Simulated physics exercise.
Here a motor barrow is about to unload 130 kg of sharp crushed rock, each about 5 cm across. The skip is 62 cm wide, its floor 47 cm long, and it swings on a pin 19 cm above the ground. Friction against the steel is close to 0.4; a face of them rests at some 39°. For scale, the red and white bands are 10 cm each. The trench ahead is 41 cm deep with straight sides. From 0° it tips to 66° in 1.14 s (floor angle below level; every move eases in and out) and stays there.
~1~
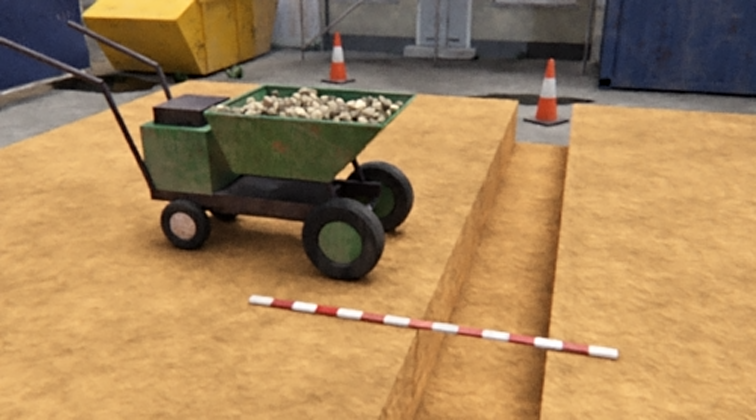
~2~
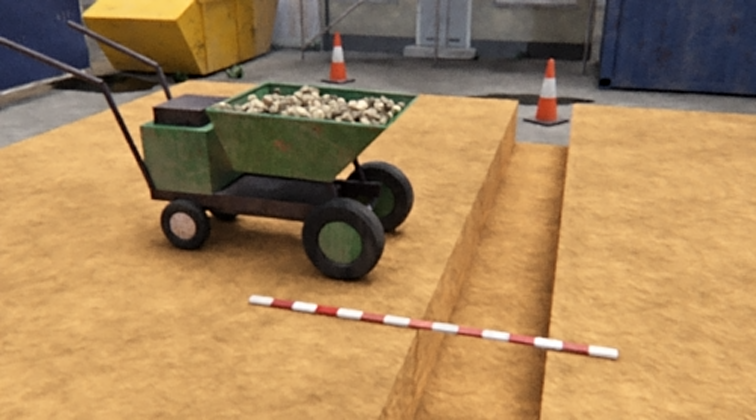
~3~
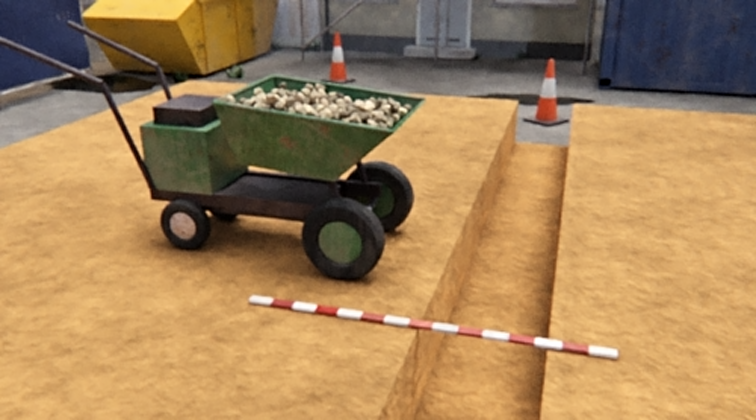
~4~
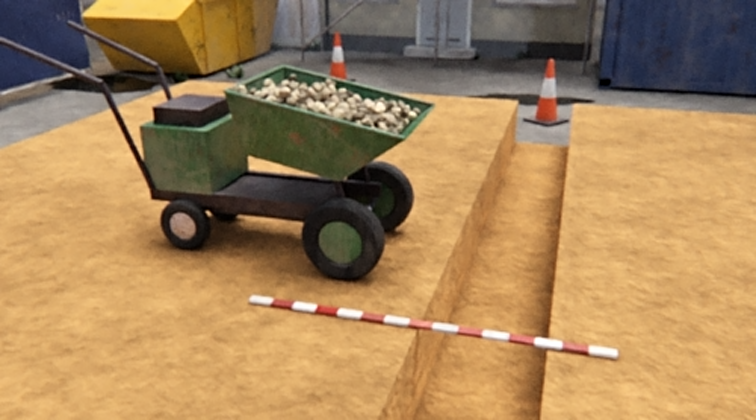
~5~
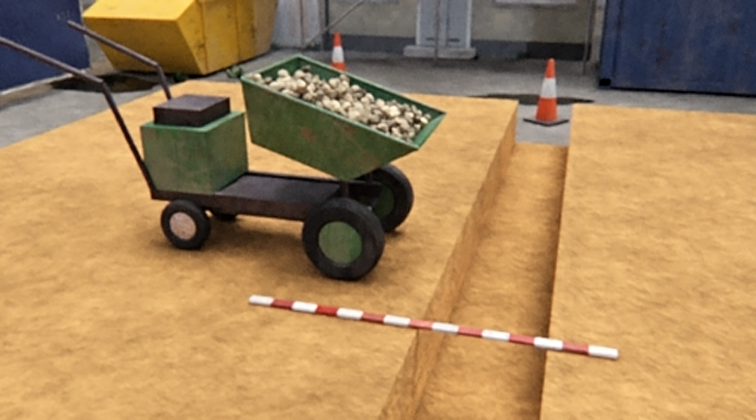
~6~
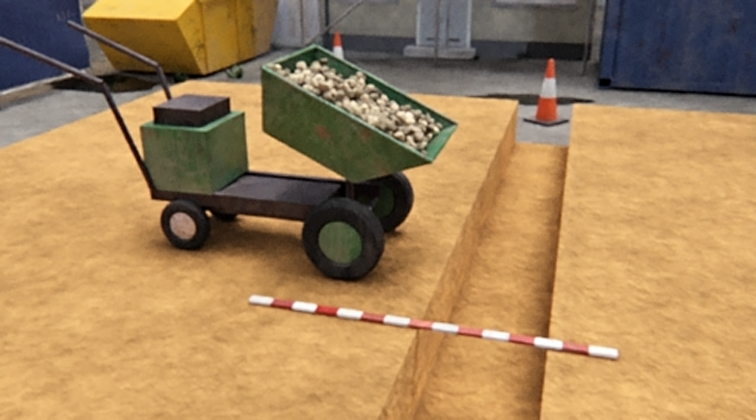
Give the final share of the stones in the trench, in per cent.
About 87 per cent.
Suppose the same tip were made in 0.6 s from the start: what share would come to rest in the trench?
It would be near 80 per cent.
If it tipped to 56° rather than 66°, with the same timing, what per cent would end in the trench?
In that case some 40 per cent.
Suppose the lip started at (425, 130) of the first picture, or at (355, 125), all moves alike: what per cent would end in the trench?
About 65 and 90 per cent.
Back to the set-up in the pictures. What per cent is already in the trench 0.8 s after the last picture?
Some 20 per cent.
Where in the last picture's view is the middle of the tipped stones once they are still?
Near (511, 333).
Then, 0.4 s after the last picture the floor is at 56°, 100 % in the skip; the foremost stones are at (477, 195).
Then, 0.8 s after the last picture the floor is at 66°, 78 % in the skip, 22 % in the trench; the foremost stones are at (543, 336).
Then, 1.1 s after the last picture the floor is at 66°, 43 % in the skip, 55 % in the trench, 2 % past the trench; the foremost stones are at (615, 284).
Then, 3.1 s after the last picture the floor is at 66°, 10 % in the skip, 87 % in the trench, 3 % past the trench; the foremost stones are at (628, 293).
